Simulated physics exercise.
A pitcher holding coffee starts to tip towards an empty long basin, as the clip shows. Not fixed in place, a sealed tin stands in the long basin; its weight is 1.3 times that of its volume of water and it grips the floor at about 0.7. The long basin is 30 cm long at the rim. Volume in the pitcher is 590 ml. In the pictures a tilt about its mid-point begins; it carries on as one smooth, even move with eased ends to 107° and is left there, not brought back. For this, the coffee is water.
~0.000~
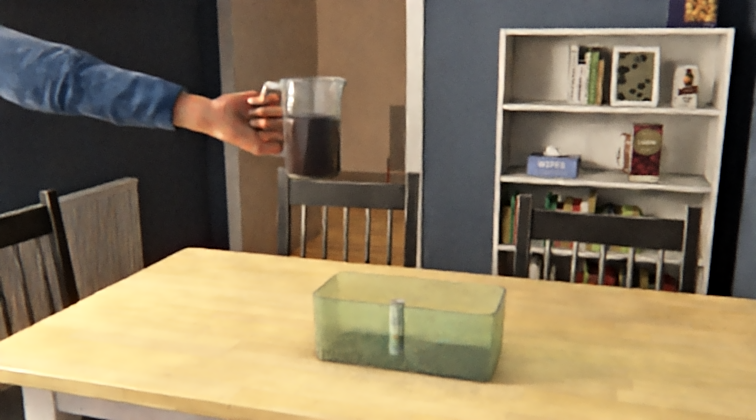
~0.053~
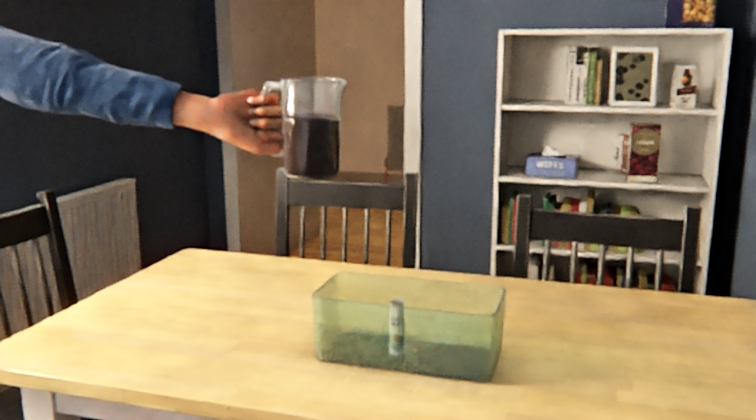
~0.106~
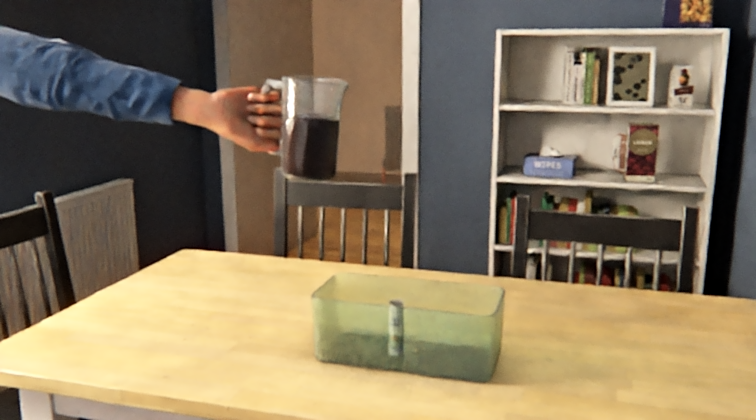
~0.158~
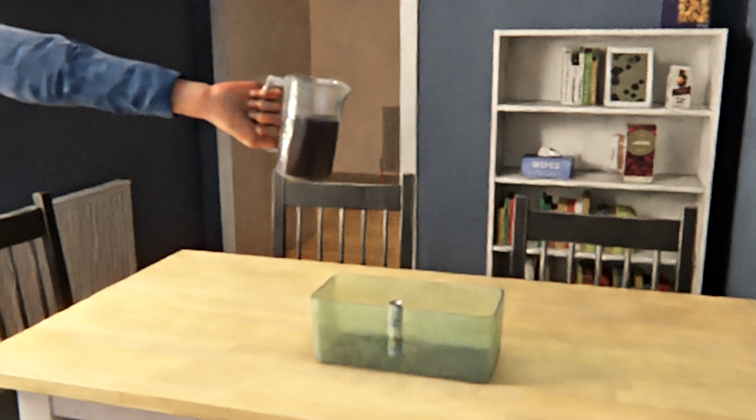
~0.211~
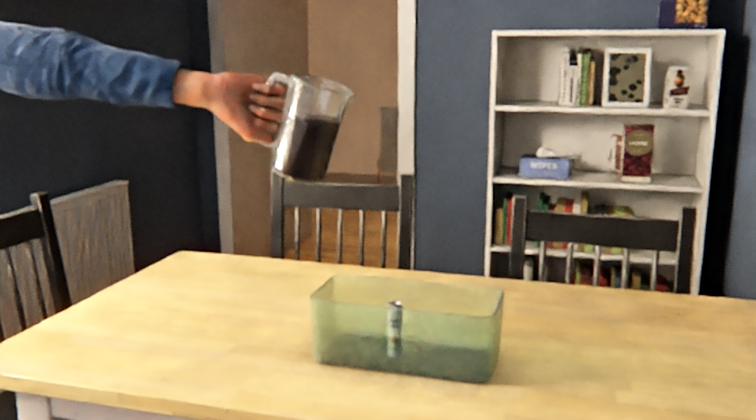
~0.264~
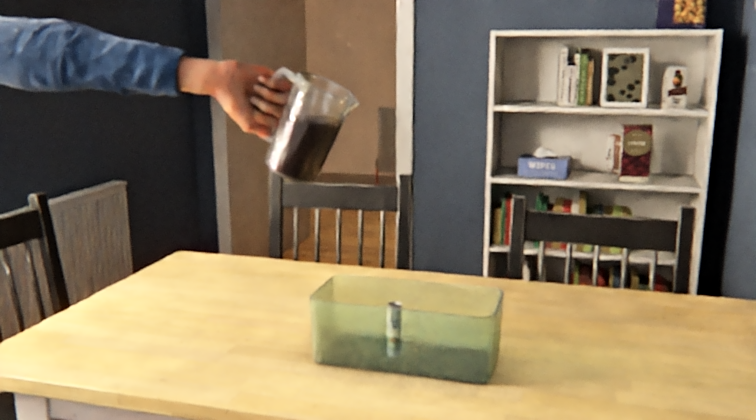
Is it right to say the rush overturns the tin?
It ends up erect.
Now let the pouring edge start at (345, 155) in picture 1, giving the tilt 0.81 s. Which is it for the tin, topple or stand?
Then it tips over.
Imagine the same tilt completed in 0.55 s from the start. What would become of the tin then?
The tin stays on its base.
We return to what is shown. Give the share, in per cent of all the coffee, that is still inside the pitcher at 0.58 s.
Roughly 90 per cent.
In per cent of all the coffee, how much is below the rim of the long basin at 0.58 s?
Roughly 0 percent of it.
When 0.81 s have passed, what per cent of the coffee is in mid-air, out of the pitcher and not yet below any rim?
Estimate: Around 42 per cent.
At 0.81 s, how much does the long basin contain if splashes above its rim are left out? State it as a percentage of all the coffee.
Some 20 percent.
By 0.58 s the tilt is 87° and 91 per cent is still to pour; the tin stands where it began.
By 0.81 s the tilt is 107° and 37 per cent is still to pour; the tin stands where it began.
By 1.05 s the tilt is 107° and 5 per cent is still to pour; the tin stands where it began.
By 1.31 s the tilt is 107° and 0 per cent is still to pour; the tin stands where it began.
At rest the tin stands where it began.
